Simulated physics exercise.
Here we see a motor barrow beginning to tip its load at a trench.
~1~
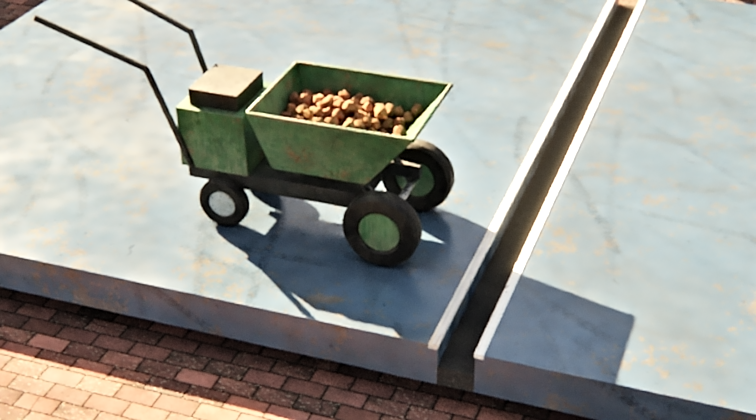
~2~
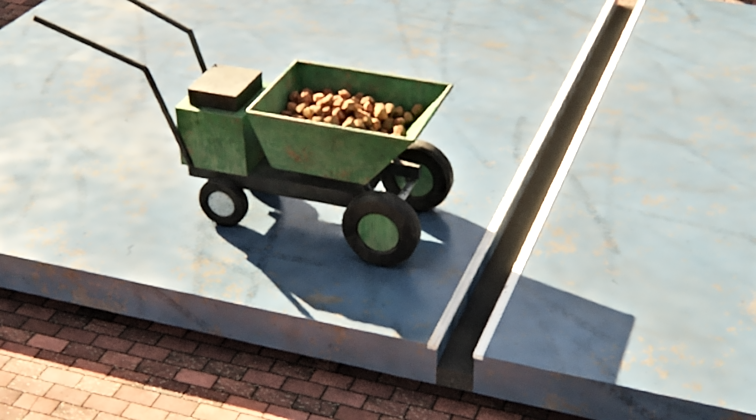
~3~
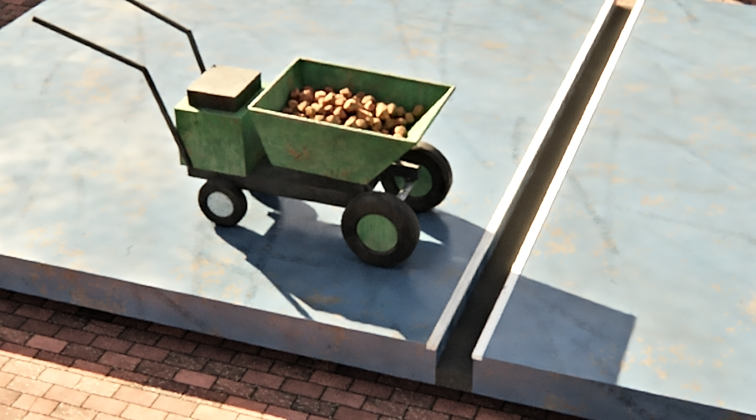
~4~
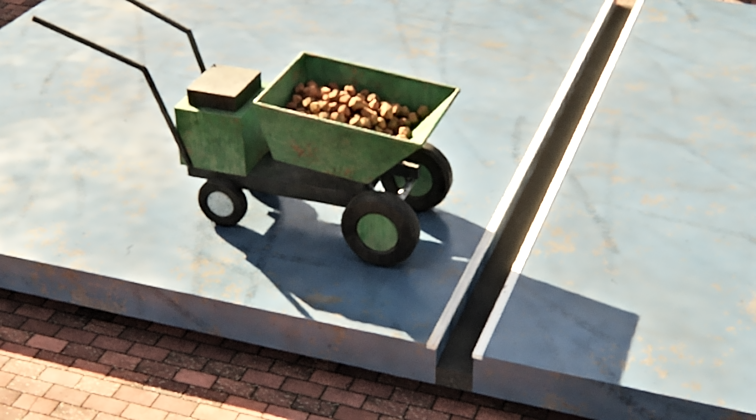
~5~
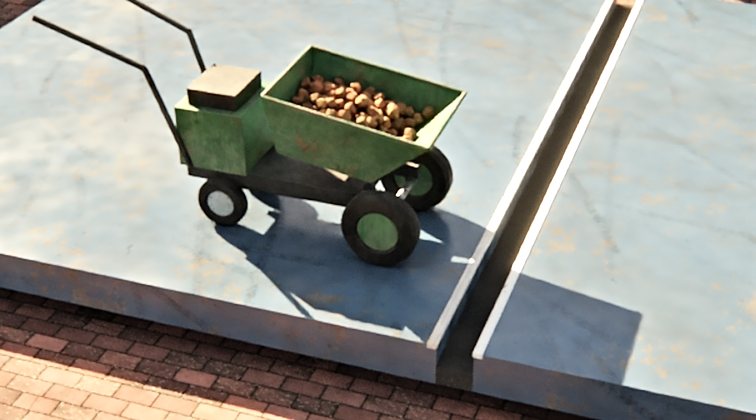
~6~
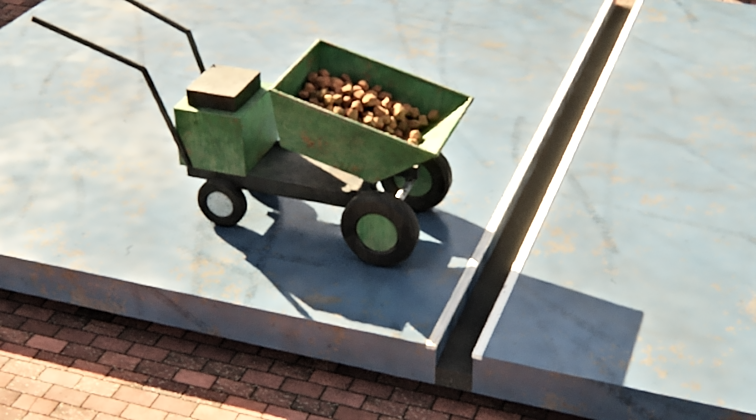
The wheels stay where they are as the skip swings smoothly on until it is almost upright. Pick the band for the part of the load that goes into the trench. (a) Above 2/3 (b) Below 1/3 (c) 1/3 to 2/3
Answer: B.
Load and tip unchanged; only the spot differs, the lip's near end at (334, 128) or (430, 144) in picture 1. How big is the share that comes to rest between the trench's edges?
Close to 50 in a hundred, and close to 10 in a hundred.
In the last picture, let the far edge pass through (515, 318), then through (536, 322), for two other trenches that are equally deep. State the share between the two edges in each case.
About 50 and 80 per cent.
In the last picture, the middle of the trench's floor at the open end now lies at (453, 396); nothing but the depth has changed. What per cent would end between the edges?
It lands somewhere near 20 percent.
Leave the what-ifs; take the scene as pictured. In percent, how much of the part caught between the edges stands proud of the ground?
10 per cent or thereabouts.
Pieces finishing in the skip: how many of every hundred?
Close to 0 in a hundred.
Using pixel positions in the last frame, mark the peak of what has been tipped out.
Close to (547, 252).
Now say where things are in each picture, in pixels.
In the first frame, lip of the skip at (412, 141), level; top of the load at (328, 114), clay clods; first edge of the trench at (453, 305); far edge at (498, 314), the trench under half as wide as the skip, and about half as deep as wide.
In the second frame, lip of the skip at (413, 141), level; top of the load at (328, 113).
In the third frame, lip of the skip at (415, 143), tipped barely; top of the load at (329, 112).
In the fourth frame, lip of the skip at (421, 146), tipped barely; top of the load at (334, 109).
In the fifth frame, lip of the skip at (428, 149), tipped a little; top of the load at (340, 105).
In the sixth frame, lip of the skip at (435, 155), tipped a little; top of the load at (328, 106); first edge of the trench at (451, 305); far edge at (496, 314).
Soon after the last picture, skip tipped steeply; all in the skip.
A little later, skip tipped right over; most in the skip; a stray few in or heaped over the trench; a small part beyond it; a stray few falling.
Later still, skip tipped right over; a small part in the skip; a small part in or heaped over the trench; most beyond it.
By the end, skip tipped right over; about a quarter in or heaped over the trench; most beyond it.
